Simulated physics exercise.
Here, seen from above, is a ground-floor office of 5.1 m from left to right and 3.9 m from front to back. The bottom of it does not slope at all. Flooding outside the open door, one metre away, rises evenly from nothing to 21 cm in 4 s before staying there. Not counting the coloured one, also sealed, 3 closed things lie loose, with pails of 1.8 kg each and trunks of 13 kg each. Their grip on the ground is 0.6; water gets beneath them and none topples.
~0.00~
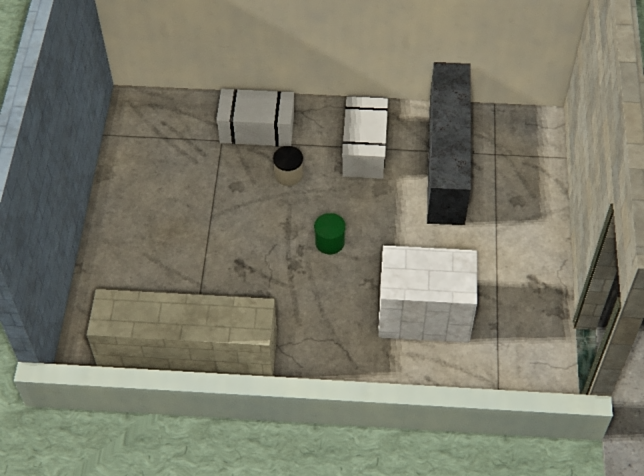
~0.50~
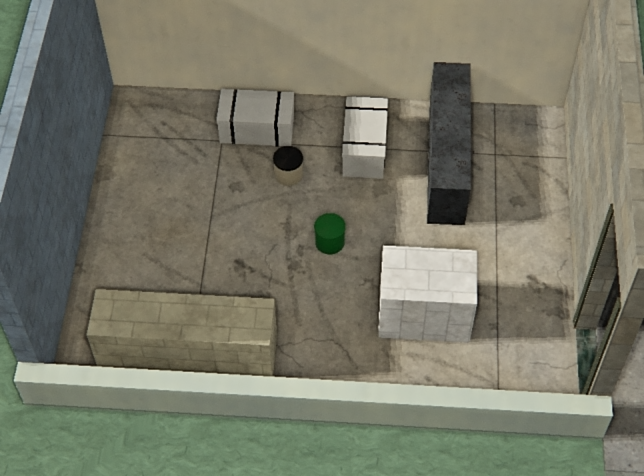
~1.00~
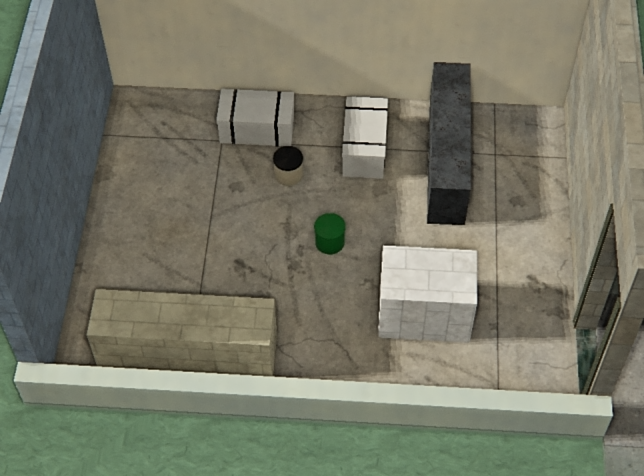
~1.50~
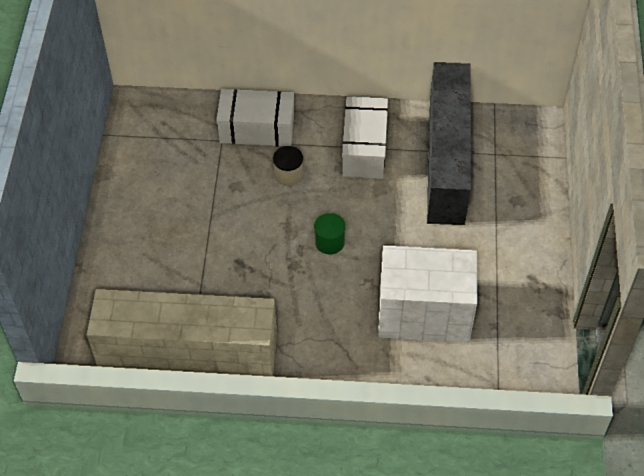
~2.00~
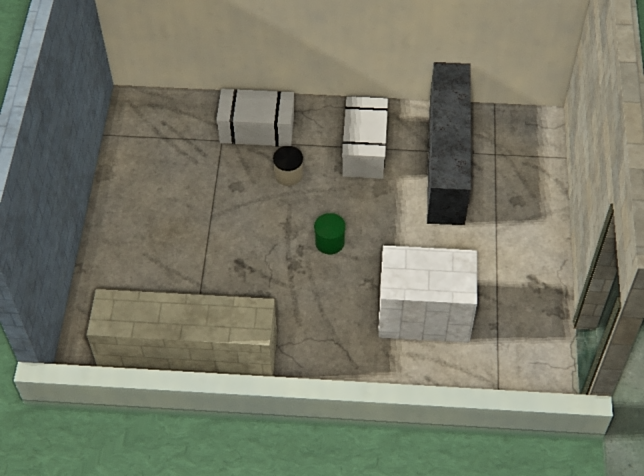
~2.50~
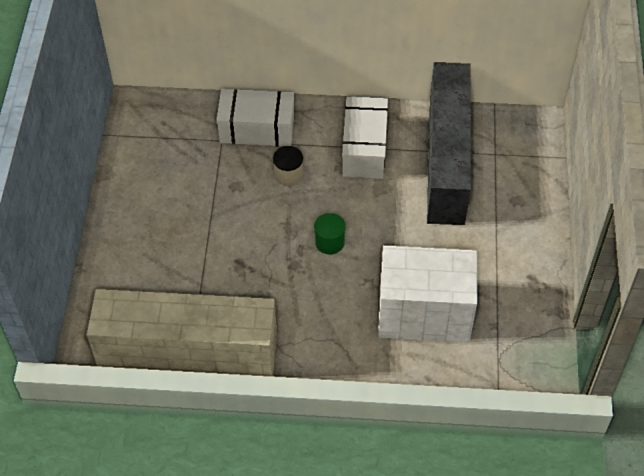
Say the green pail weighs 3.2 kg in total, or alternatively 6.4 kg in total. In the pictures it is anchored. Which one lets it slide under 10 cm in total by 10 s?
Most likely it will manage with only the heavier mass.
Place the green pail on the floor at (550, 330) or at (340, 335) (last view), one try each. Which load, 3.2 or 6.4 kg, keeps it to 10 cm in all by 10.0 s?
Log: Try 1 neither pick works; try 2 neither pick works.
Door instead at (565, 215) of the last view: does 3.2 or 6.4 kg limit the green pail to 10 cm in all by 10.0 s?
So neither mass does it.
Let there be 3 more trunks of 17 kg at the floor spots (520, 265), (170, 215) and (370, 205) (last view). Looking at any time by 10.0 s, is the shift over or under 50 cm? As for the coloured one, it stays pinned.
First: Beyond the limit; second: Inside the limit; third: Inside the limit.
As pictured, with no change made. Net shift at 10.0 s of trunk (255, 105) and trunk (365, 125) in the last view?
Respectively 5 and 0 centimetres.
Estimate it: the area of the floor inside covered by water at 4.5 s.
Close to 4.0 m2, I'd say.
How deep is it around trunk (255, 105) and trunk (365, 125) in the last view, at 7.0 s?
First about 0 cm, second about 0 cm.
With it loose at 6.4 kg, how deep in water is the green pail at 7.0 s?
Close to 4 cm deep.
After 3.5 s the green pail would be 0 cm from its start with 3.2 kg and 0 cm from its start with 6.4 kg; 0 cm of water round it then.
After 4.5 s the green pail would be 0 cm from its start with 3.2 kg and 0 cm from its start with 6.4 kg; 0 cm of water round it then.
After 7.0 s the green pail would be 6 cm from its start with 3.2 kg and 0 cm from its start with 6.4 kg; 4 cm of water round it then.
After 10.0 s the green pail would be 160 cm from its start with 3.2 kg and 0 cm from its start with 6.4 kg; 4 cm of water round it then.
